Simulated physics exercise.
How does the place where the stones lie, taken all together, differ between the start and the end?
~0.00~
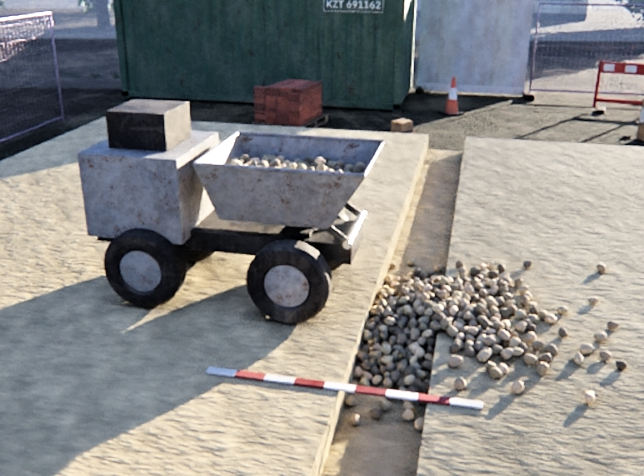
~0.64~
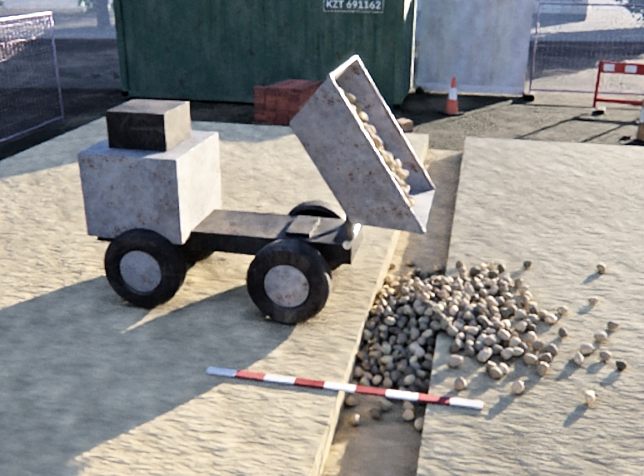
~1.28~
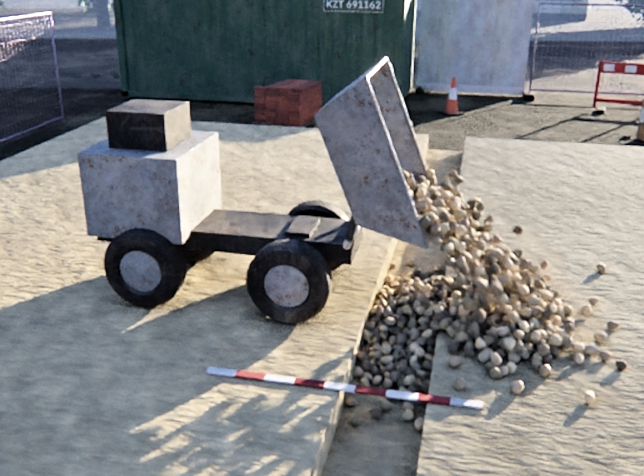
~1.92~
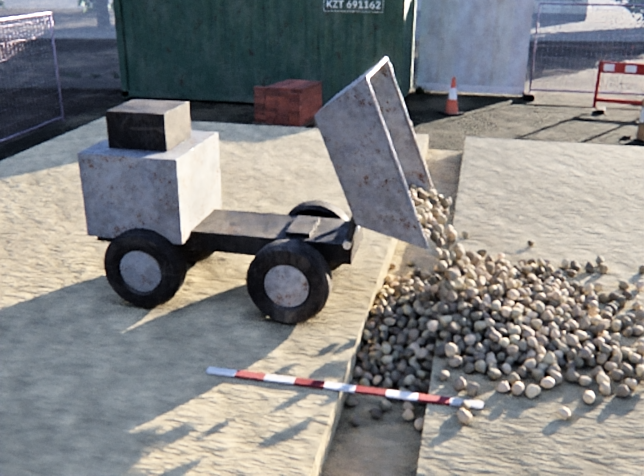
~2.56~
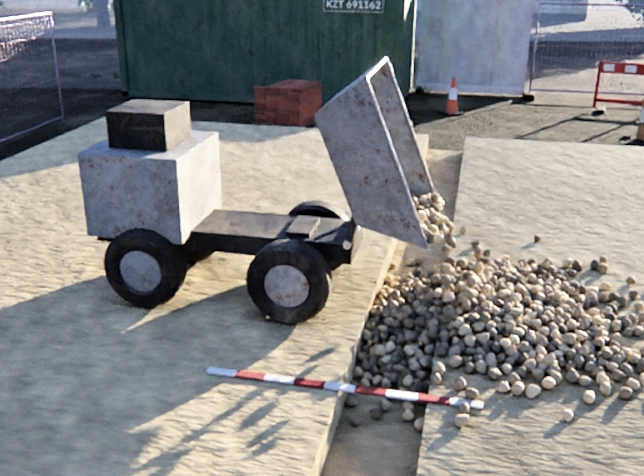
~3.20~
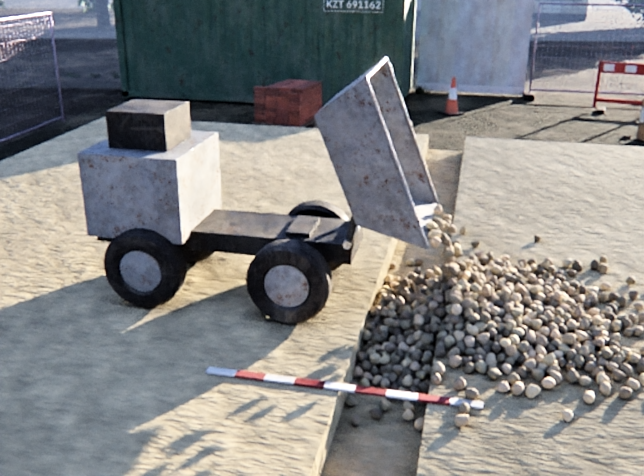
At the start the stones are split between the skip and a smaller heap at the trench, but by the end they lie further right and somewhat lower overall. Nearly all of them are now in a broad heap over the trench and the slab to its right.
